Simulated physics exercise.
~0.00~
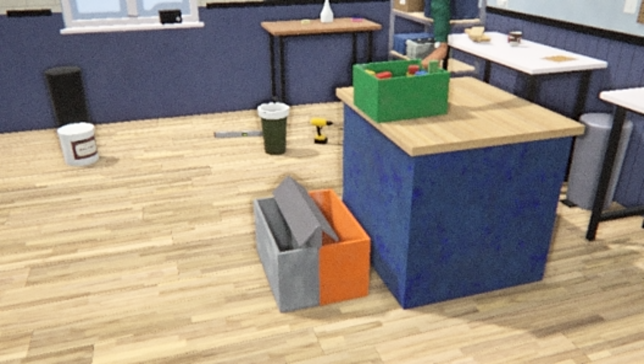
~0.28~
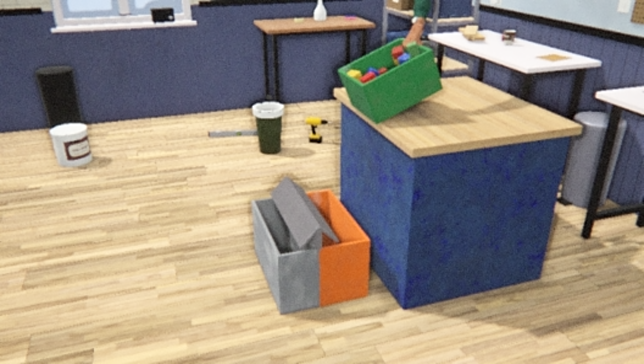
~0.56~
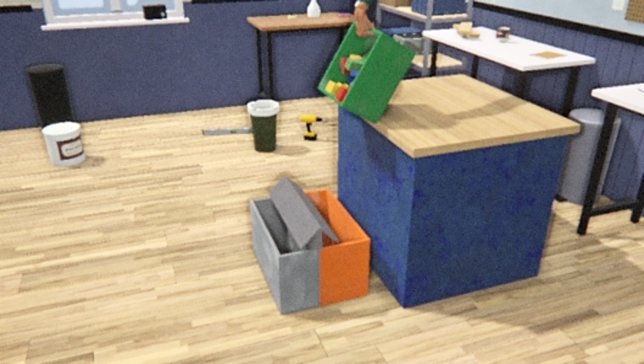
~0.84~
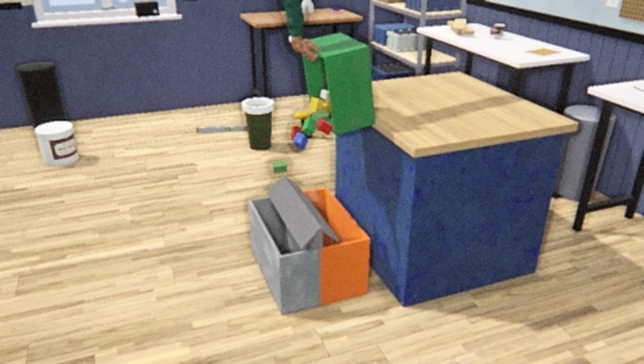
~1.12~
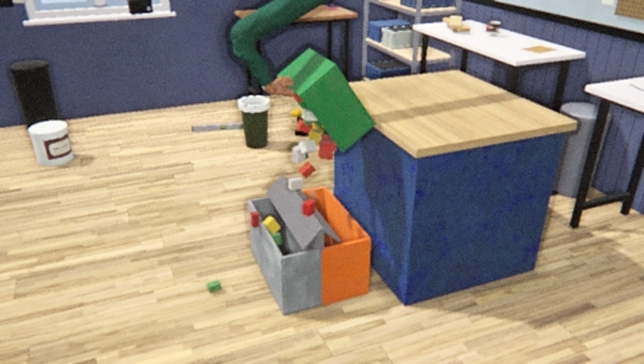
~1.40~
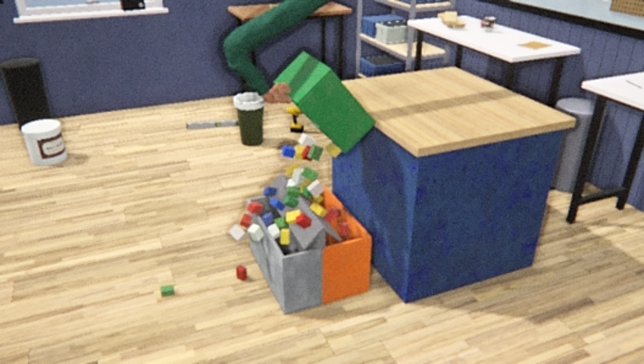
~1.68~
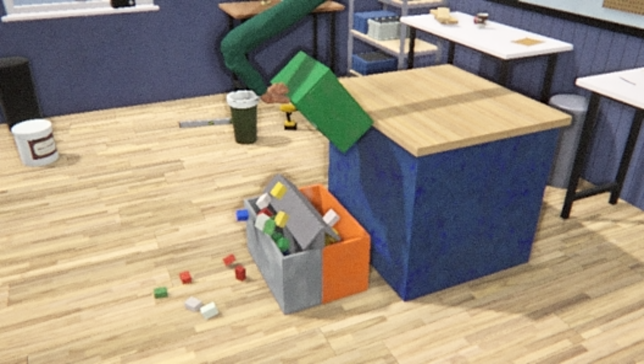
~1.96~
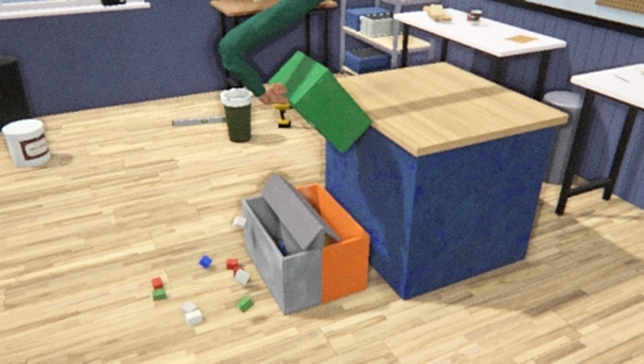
In a workshop with a pale wooden floor, a green-sleeved arm tips a green crate leftward over the edge of a blue bench, spilling colourful toy bricks towards joined grey and orange totes; many drop into the grey one, while several scatter and rest on the floor beside it.
